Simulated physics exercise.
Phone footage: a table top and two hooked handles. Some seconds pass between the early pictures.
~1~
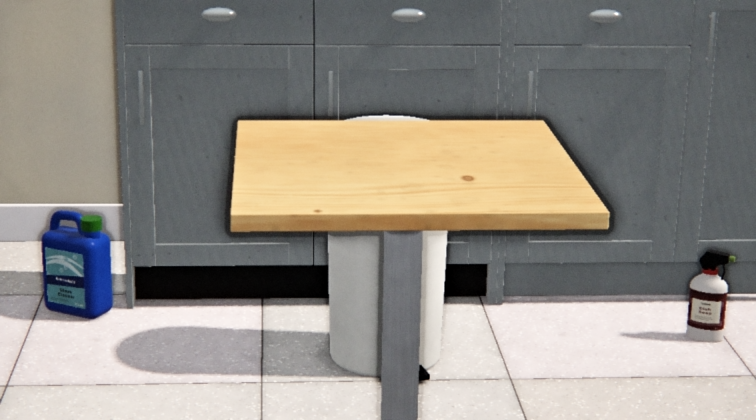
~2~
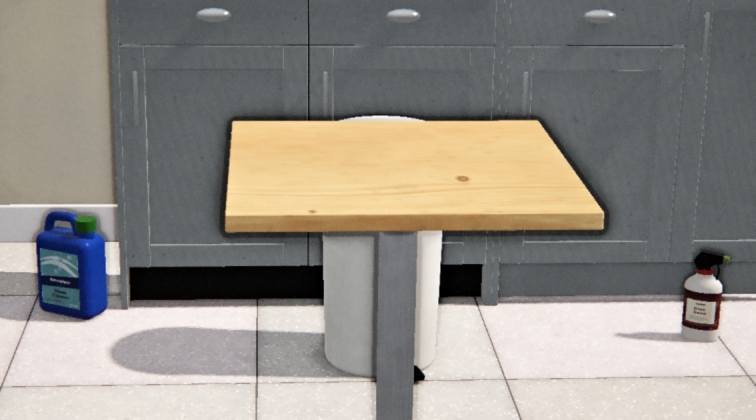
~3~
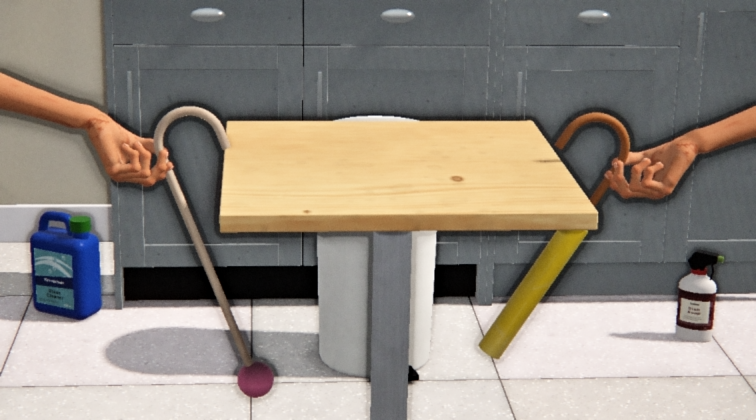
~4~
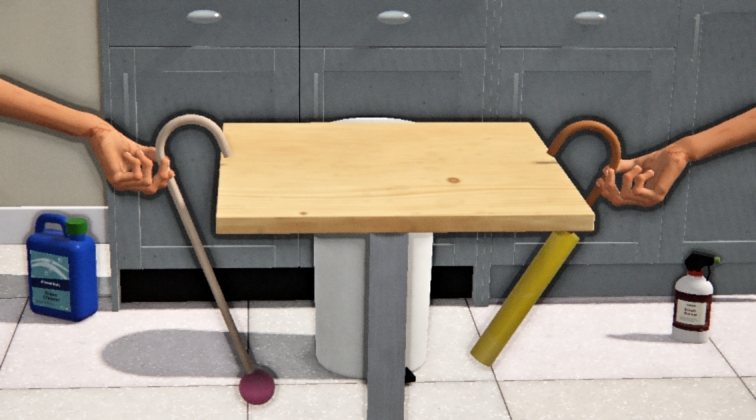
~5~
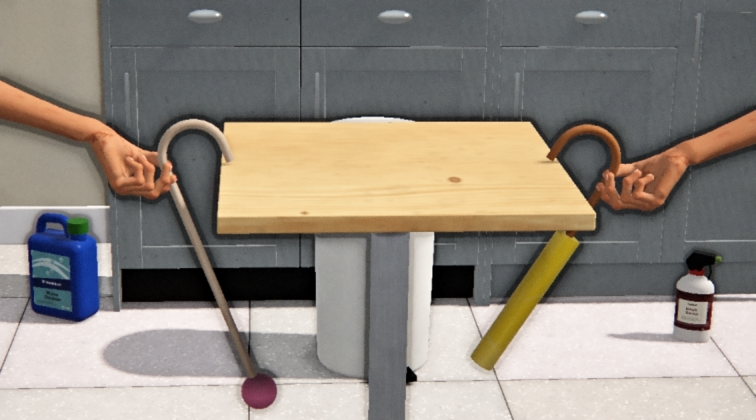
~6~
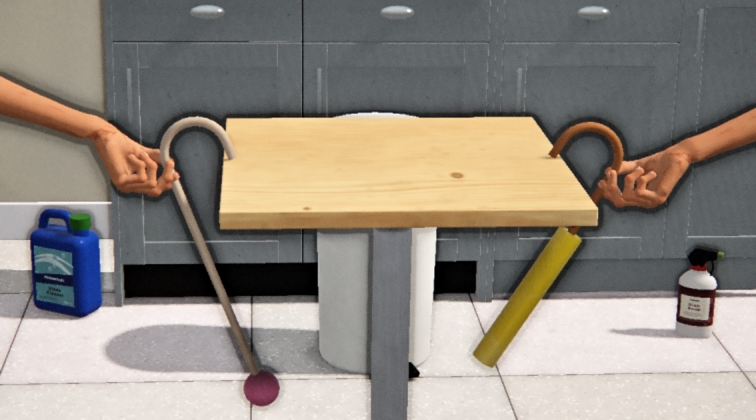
At first, a wooden table top on a grey post stands alone before grey cabinets, with bottles on the floor either side. Then two hands hold hooked handles at its left and right edges, one pink-tipped, one yellow below. The handles shift only slightly, still held at the end.
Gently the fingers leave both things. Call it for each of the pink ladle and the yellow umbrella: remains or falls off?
Pink ladle - remains; yellow umbrella - remains.
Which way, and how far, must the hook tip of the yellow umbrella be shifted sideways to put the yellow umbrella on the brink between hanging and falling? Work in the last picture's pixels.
Move it 8 pixels right.
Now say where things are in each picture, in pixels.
The first frame shows table (405, 170).
The second frame shows table (400, 170).
The third frame shows still on the way; pink ladle (229, 253); table (394, 170).
The fourth frame shows still on the way; yellow umbrella (531, 241); table (391, 172).
The fifth frame shows still on the way; pink ladle (233, 266); table (392, 171).
The sixth frame shows in place, still held; pink ladle (235, 263); yellow umbrella (534, 242); table (394, 167).
Then, 0.26 s past the last view, pink ladle at rest near (234, 263); yellow umbrella at rest near (535, 243).
Finally, the pink ladle hangs from the table, near (234, 263); the yellow umbrella hangs from the table, near (534, 243).
